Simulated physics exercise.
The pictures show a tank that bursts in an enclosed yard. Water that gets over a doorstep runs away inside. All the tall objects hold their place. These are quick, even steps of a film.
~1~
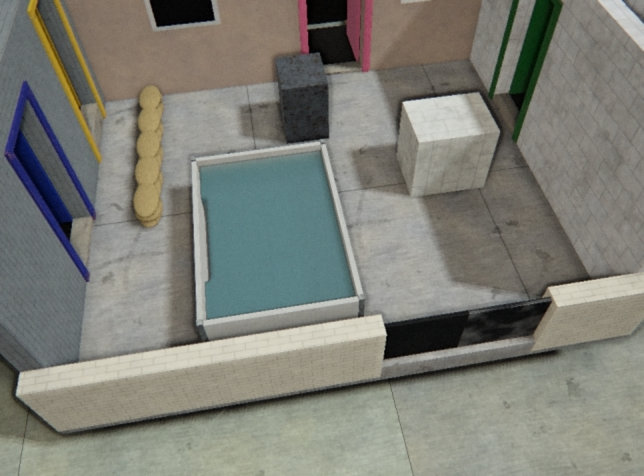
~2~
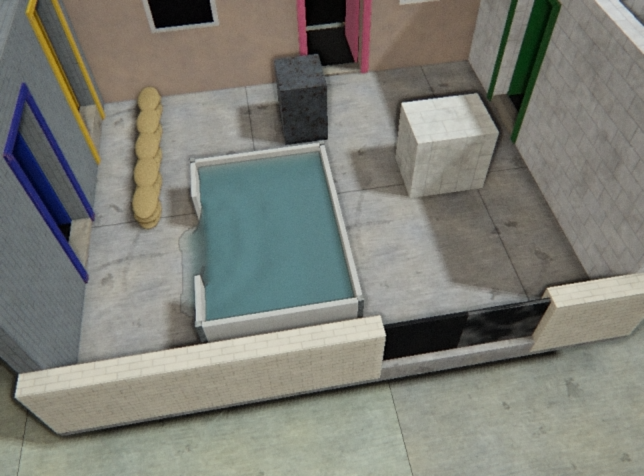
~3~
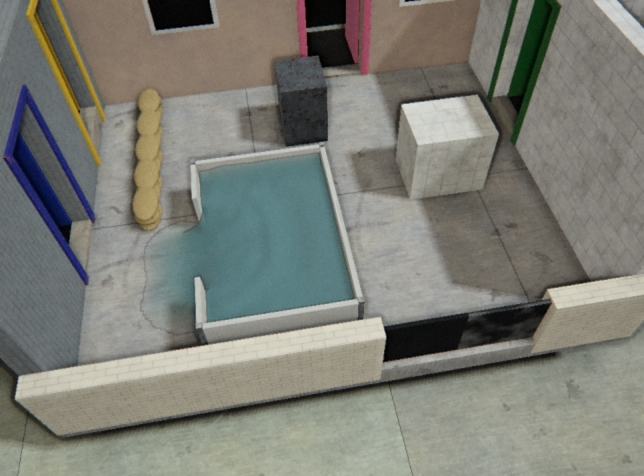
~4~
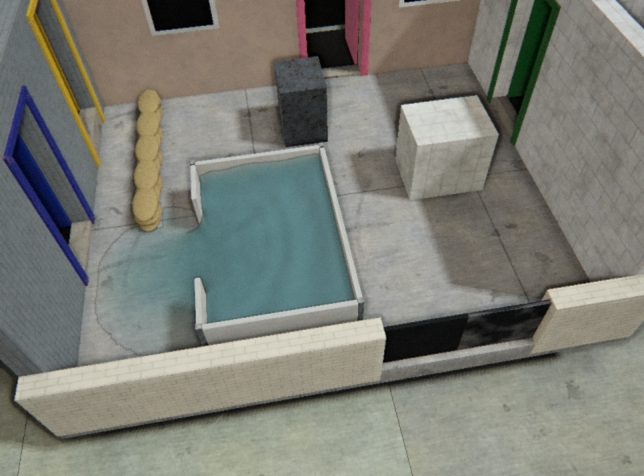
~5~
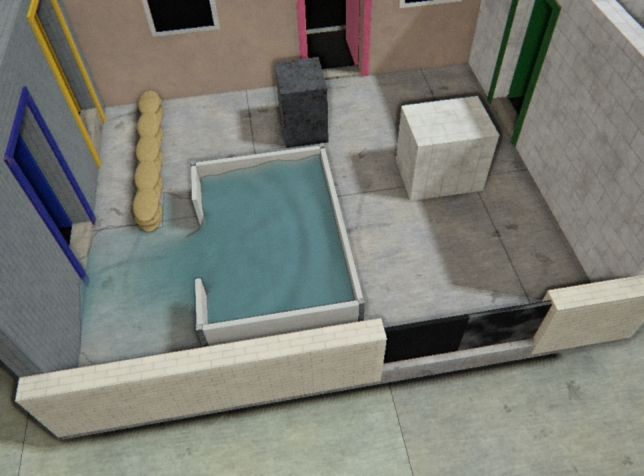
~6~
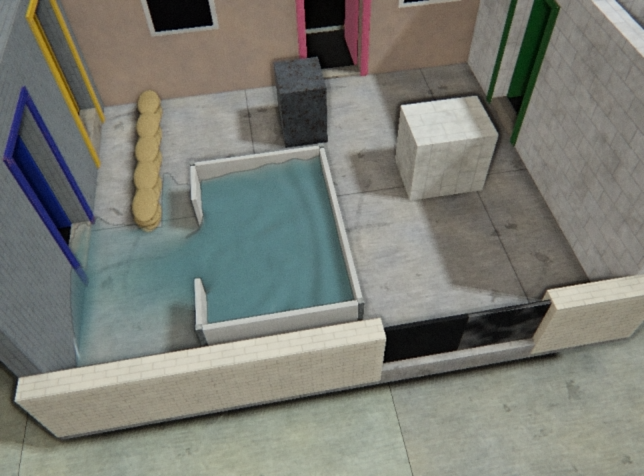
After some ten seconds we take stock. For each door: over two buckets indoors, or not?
One by one: The green door stays under that; the yellow door stays under that; the pink door stays under that; the blue door takes more than that.
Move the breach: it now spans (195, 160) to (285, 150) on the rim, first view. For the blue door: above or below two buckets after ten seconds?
In short: Blue takes less.
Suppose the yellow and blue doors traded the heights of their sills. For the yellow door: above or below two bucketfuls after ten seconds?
One by one: Yellow is over.
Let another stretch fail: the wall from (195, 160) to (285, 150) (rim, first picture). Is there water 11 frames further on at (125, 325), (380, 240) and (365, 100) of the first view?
In turn: Clear, not flooded, covered.
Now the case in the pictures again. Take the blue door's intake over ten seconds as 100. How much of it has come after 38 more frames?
Roughly 85 per cent.
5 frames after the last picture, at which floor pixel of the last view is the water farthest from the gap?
Close to (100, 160).
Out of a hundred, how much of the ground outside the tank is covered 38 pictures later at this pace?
I make it 60 per cent.
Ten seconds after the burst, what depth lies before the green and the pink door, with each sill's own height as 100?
About 30 and 50 per cent.
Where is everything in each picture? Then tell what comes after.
Still water in the tank at (270, 226), in the first frame.
The front is at a hidden place, out from the gap at (206, 258), in the second frame.
Water pours out at (207, 261) and has run to (155, 316), in the third frame.
Water pours out at (206, 262) and has run to (104, 312), in the fourth frame.
The front is at (82, 343), out from the gap at (207, 261), in the fifth frame.
Water pours out at (206, 261) and has run to a hidden place, in the sixth frame.
A moment on, water covers 15 % of the floor; the green door not reached, the yellow door not reached, the pink door not reached, the blue door far over two buckets in.
Next, water covers 25 % of the floor; the green door not reached, the yellow door wet at the sill, nothing in, the pink door not reached, the blue door far over two buckets in.
Then, water covers 35 % of the floor; the green door not reached, the yellow door wet at the sill, nothing in, the pink door not reached, the blue door far over two buckets in.
Later, water covers 60 % of the floor; the green door wet at the sill, nothing in, the yellow door wet at the sill, nothing in, the pink door wet at the sill, nothing in, the blue door far over two buckets in.
In the end, water covers 80 % of the floor; the green door wet at the sill, nothing in, the yellow door wet at the sill, nothing in, the pink door wet at the sill, nothing in, the blue door far over two buckets in.
